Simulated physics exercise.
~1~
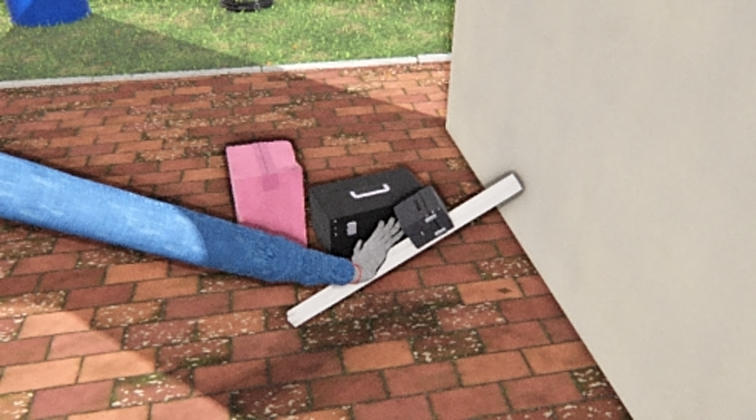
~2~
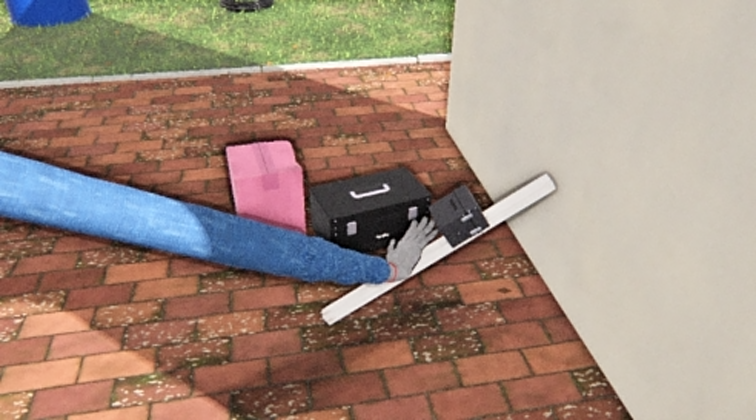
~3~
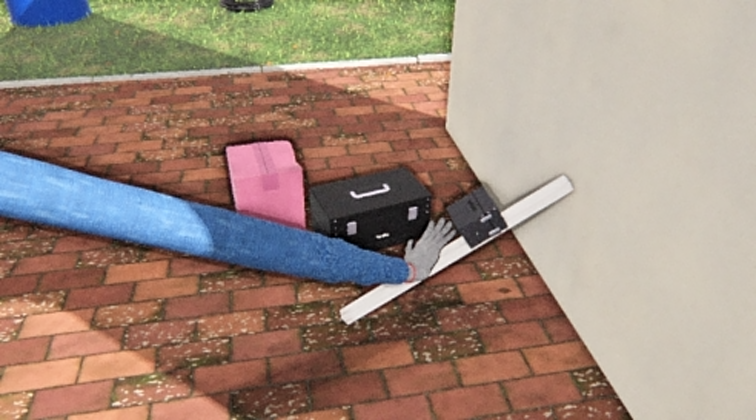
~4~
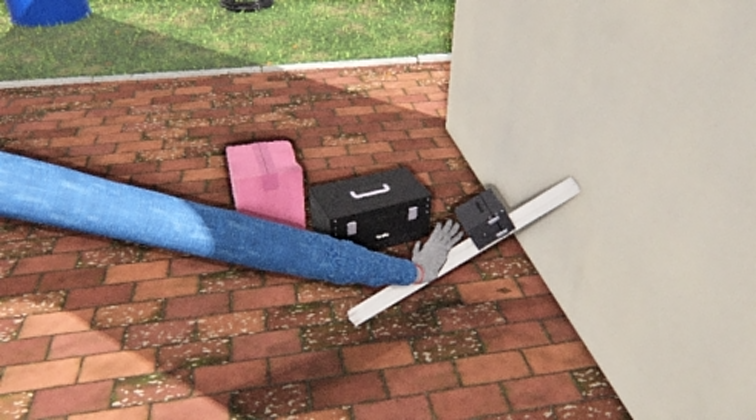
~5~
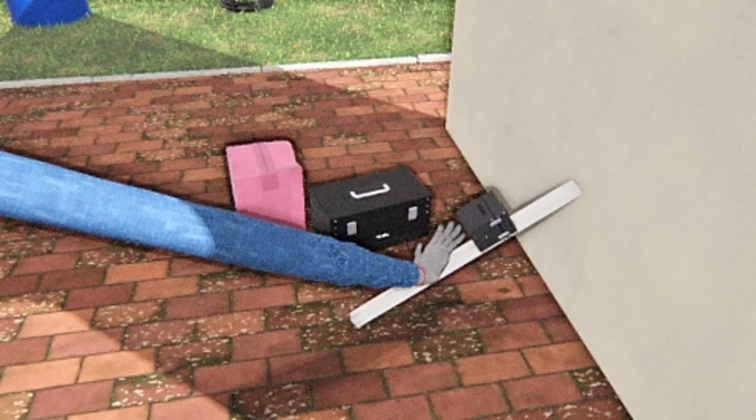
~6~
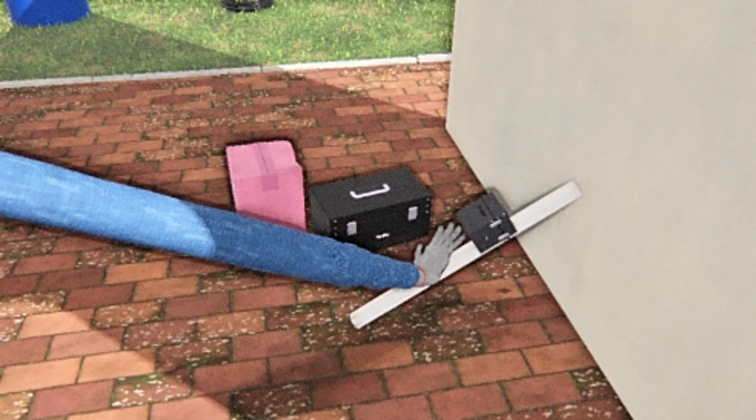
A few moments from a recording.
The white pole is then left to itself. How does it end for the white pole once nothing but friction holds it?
Would you look at that, it sinks down.
Then, 0.30 s on from there, white pole 13° lower than it was left near (448, 279).
Then, 0.40 s on from there, white pole 32° lower than it was left near (436, 311).
Then, 0.50 s on from there, white pole 32° lower than it was left near (437, 294).
Then, 0.70 s on from there, white pole 32° lower than it was left near (435, 310).
In the end, moved from the start, white pole; the other 2 unmoved. At the end, from the last picture's camera, white pole near (434, 310). The pole slips out.
